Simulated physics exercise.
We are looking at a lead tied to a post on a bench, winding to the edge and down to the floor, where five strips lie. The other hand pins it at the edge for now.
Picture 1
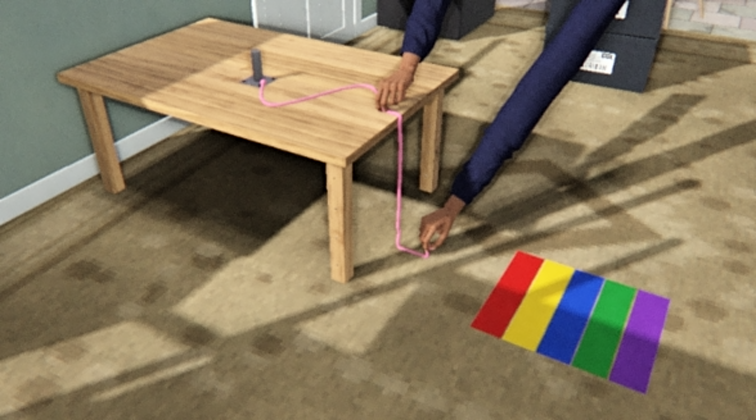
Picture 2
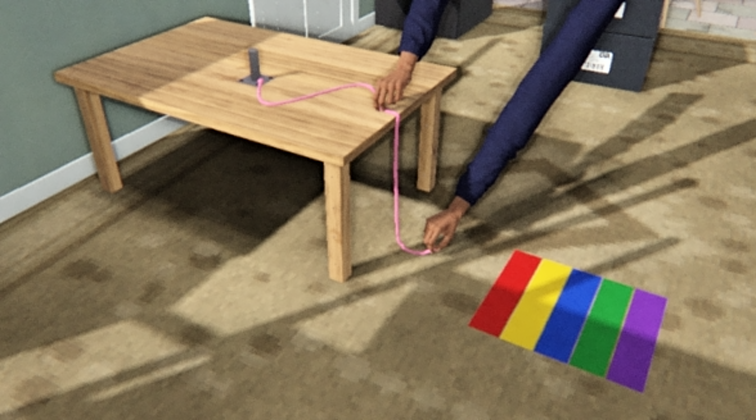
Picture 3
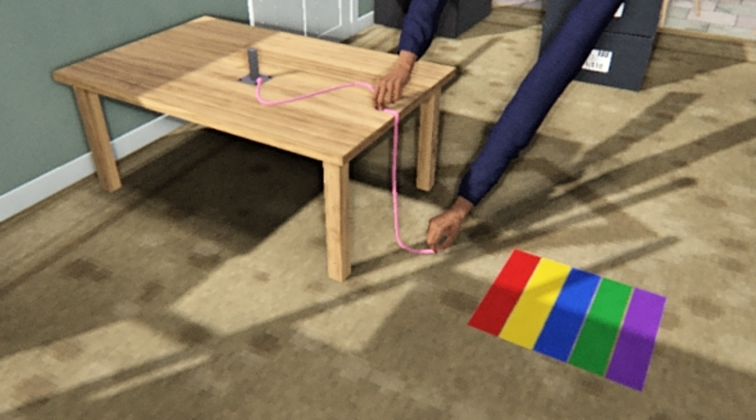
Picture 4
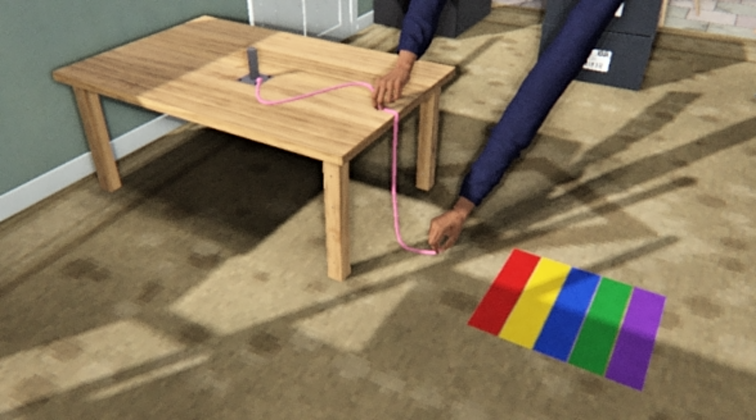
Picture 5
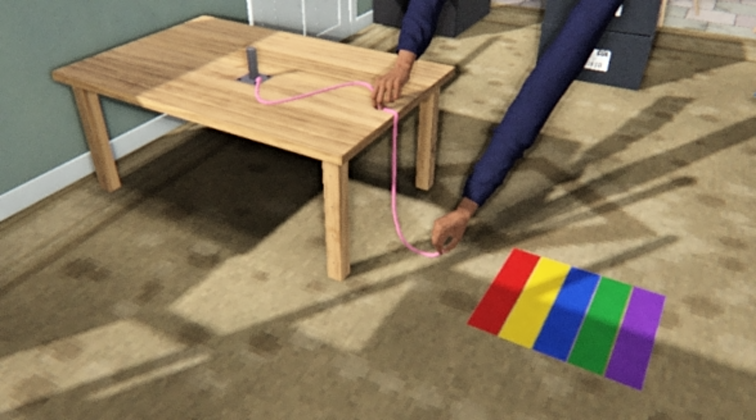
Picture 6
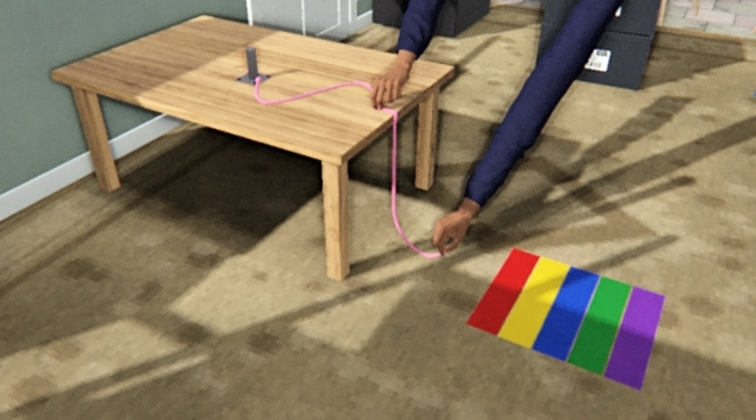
Beside a wooden table, one hand pinning a pink cord at the edge, another drawing its end slightly right above the floor.
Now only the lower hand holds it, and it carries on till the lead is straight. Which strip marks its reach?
It gets as far as the purple strip.
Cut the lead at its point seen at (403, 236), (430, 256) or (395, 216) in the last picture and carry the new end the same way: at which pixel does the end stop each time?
Try by try, around (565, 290), (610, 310) and (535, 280).
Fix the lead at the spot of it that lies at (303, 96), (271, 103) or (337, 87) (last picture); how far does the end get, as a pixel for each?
Near (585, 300), (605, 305) and (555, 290).
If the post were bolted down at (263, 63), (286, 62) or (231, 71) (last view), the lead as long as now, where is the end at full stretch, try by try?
In that order: (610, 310), (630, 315) and (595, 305).
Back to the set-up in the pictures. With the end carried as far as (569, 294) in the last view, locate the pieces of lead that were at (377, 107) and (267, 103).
The first at (411, 175), the second at (295, 98).
Early on, end near (569, 294); over blue.
Midway, end near (613, 309); over green.
At the end of the slack, end near (640, 318); over purple. The purple one.
